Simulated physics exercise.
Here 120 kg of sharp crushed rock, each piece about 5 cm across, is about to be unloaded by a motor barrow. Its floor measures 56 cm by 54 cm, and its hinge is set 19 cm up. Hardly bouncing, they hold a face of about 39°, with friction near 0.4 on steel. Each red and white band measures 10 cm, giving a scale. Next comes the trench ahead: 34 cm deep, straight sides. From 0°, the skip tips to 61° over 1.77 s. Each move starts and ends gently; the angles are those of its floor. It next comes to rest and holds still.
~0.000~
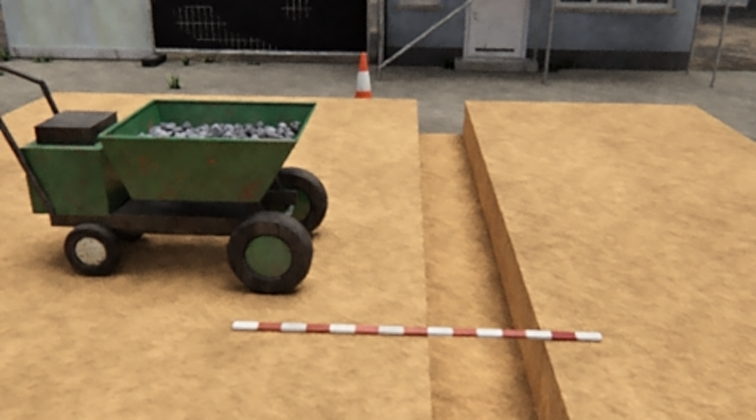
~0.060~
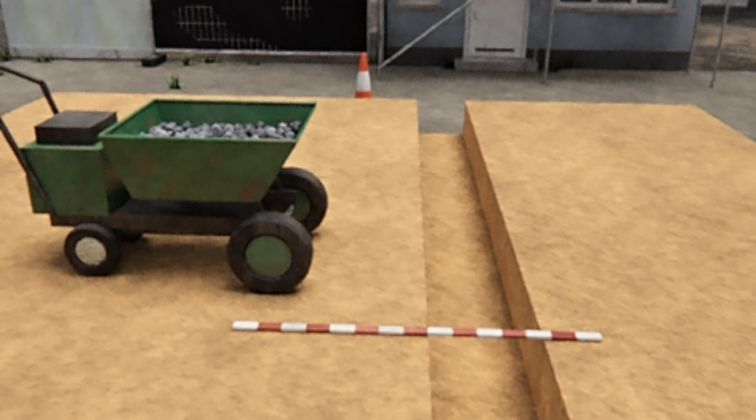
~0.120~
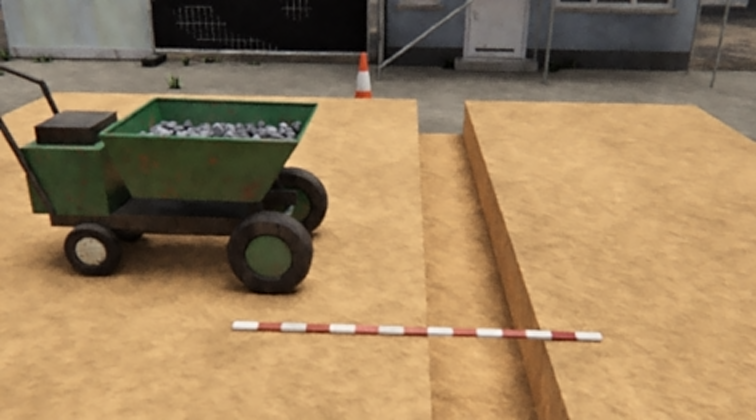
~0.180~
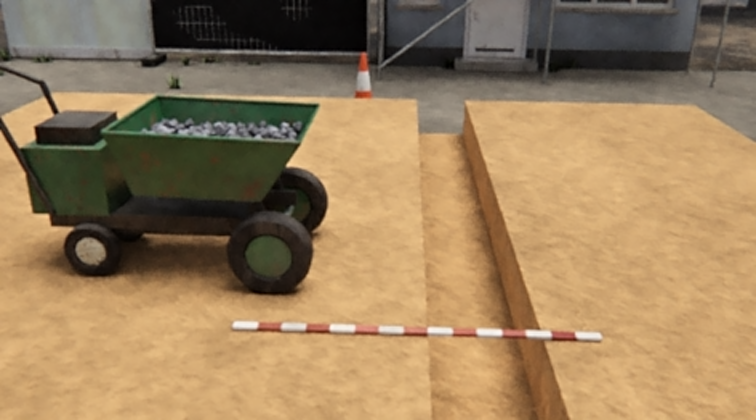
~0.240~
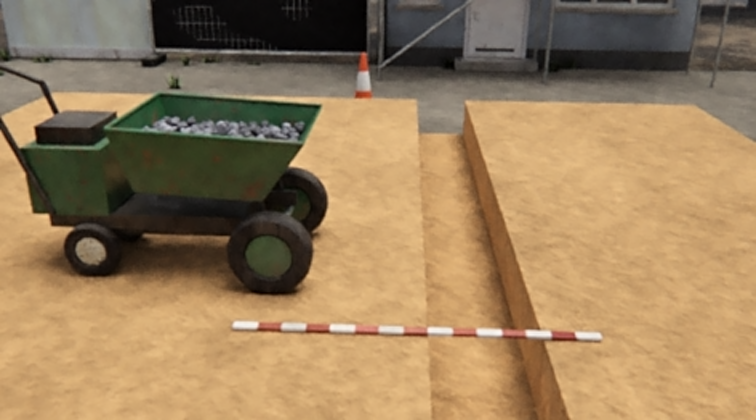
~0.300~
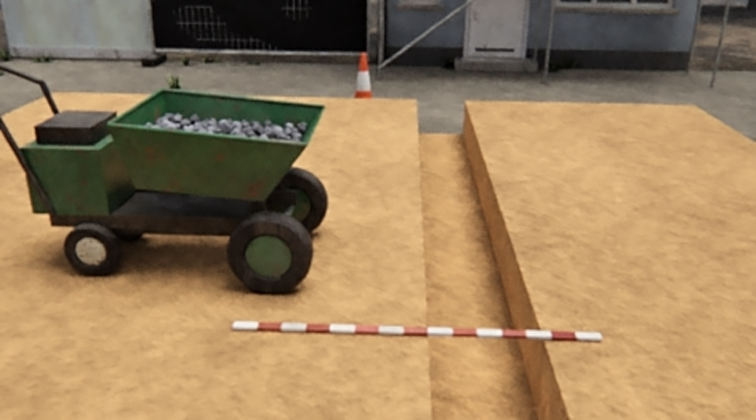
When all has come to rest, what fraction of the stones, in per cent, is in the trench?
At the end about 11 per cent of the stones are there.
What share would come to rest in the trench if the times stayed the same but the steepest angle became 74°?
It would be close to 60 percent.
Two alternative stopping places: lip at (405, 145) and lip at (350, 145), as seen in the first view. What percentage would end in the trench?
I'd say some 15 per cent and some 15 per cent.
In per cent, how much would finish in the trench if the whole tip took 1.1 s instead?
Probably about 15 in a hundred.
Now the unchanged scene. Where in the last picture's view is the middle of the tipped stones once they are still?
I'd put it close to (452, 324).
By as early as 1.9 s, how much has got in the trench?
About 0 per cent by then.
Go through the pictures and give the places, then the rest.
In the first frame, the skip is at 0°, its lip at (296, 142); the top of the load is at (214, 130).
In the second frame, the skip is at 0°, its lip at (297, 142); the top of the load is at (215, 130); the stones move at 0.1 m/s on average.
The third frame shows lip at (298, 143), floor tilted 1°, highest stones at (202, 130); the stones move at 0.1 m/s on average.
In the fourth frame, the skip is at 2°, its lip at (300, 143); the top of the load is at (194, 128); the stones move at 0.2 m/s on average.
In the fifth frame, the skip is at 3°, its lip at (303, 144); the top of the load is at (197, 126); the stones move at 0.2 m/s on average.
The sixth frame shows lip at (306, 145), floor tilted 5°, highest stones at (190, 122); the stones move at 0.3 m/s on average.
After 1.3 s the floor is at 52°; 100 % in the skip; the foremost stones are at (360, 191).
After 1.9 s the floor is at 61°; 99 % in the skip, 1 % short of the trench; the foremost stones are at (406, 209).
After 2.2 s the floor is at 61°; 91 % in the skip, 5 % short of the trench, 4 % in the trench; the foremost stones are at (467, 312).
After 4.2 s the floor is at 61°; 83 % in the skip, 6 % short of the trench, 11 % in the trench; the foremost stones are at (513, 333).
